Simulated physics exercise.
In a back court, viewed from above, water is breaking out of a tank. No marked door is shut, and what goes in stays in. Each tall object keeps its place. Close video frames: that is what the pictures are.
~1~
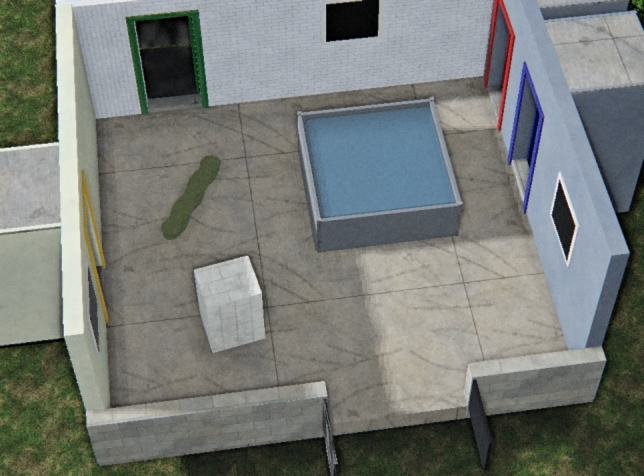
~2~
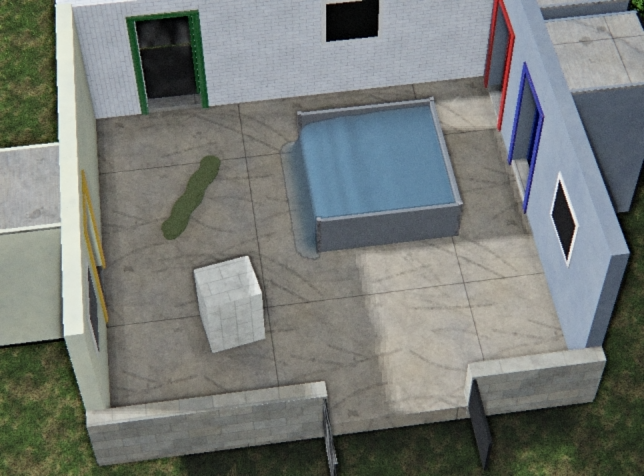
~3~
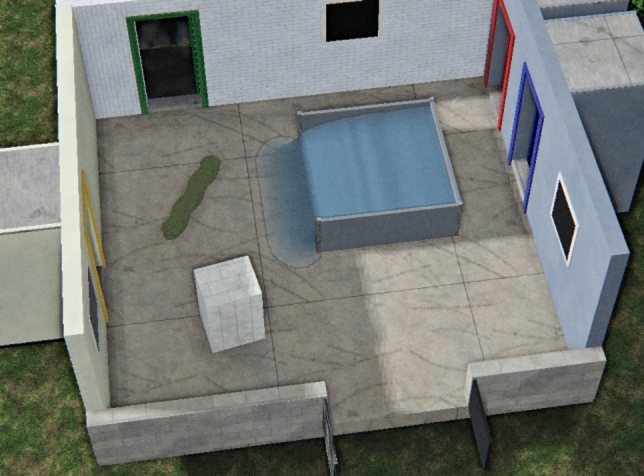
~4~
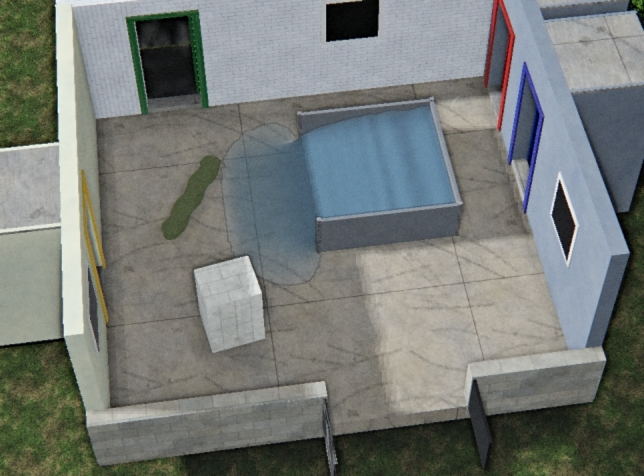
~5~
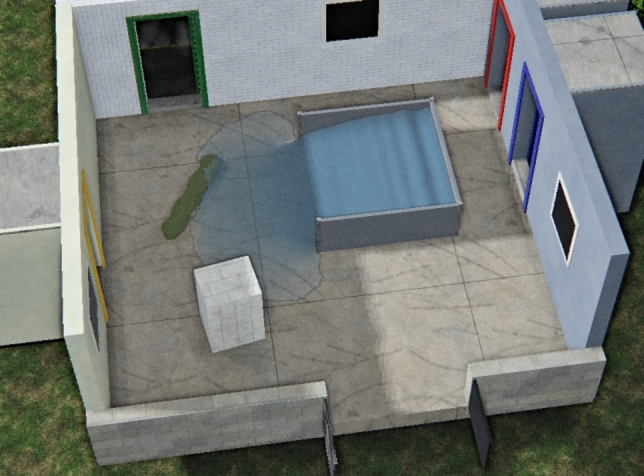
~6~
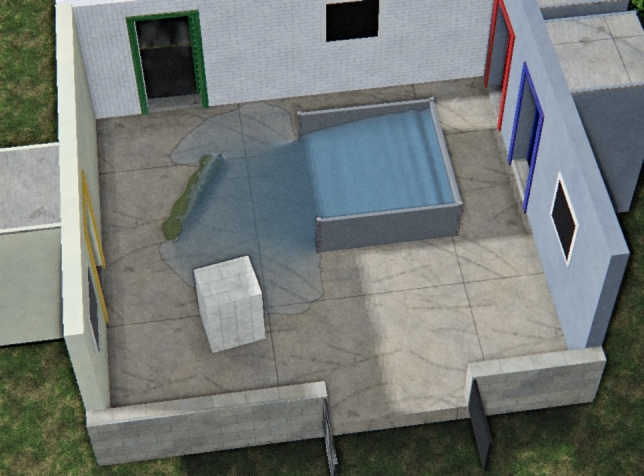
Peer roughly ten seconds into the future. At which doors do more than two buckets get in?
One by one: The yellow door is overrun past two buckets. The red door is not overrun past two buckets. The green door is overrun past two buckets. The blue door is not overrun past two buckets.
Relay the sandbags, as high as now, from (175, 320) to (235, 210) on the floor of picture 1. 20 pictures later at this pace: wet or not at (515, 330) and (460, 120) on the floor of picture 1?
So the first spot would be left unsoaked, and the other one left unsoaked.
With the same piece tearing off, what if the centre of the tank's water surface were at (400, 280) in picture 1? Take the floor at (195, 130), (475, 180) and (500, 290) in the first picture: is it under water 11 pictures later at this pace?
Points in turn: Not reached; not reached; not reached.
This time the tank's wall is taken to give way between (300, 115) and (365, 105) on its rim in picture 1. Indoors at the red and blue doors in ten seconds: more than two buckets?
I'd say the red one crosses the line and the blue one stays shy of the line.
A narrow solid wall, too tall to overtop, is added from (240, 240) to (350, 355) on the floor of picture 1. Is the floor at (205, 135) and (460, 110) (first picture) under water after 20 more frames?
Taking the points in order, the first is inundated and the second is high and dry.
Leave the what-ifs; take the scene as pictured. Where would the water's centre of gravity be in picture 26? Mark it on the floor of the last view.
Around pixel (224, 245) of the last picture.
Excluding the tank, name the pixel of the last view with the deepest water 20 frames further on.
I'd put it around (113, 426).
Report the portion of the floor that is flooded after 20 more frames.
About 50 per cent.
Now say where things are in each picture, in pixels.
The first frame shows the water tank at (377, 161) is whole and still.
In the second frame, water pours out at (311, 185) and has run to (316, 256).
In the third frame, the front is at (293, 261), out from the gap at (311, 188).
In the fourth frame, water pours out at (311, 189) and has run to (272, 277).
In the fifth frame, the front is at a hidden place, out from the gap at (311, 189).
In the sixth frame, the front is at (171, 260), out from the gap at (311, 189).
A moment on, water covers 35 % of the floor; the yellow door under two buckets in, the red door not reached, the green door wet at the sill, nothing in, the blue door not reached.
Next, water covers 45 % of the floor; the yellow door far over two buckets in, the red door not reached, the green door under two buckets in, the blue door not reached.
Then, water covers 50 % of the floor; the yellow door far over two buckets in, the red door not reached, the green door over two buckets in, the blue door not reached.
Later, water covers 85 % of the floor; the yellow door far over two buckets in, the red door not reached, the green door far over two buckets in, the blue door not reached.
In the end, water covers 95 % of the floor; the yellow door far over two buckets in, the red door wet at the sill, nothing in, the green door far over two buckets in, the blue door wet at the sill, nothing in.
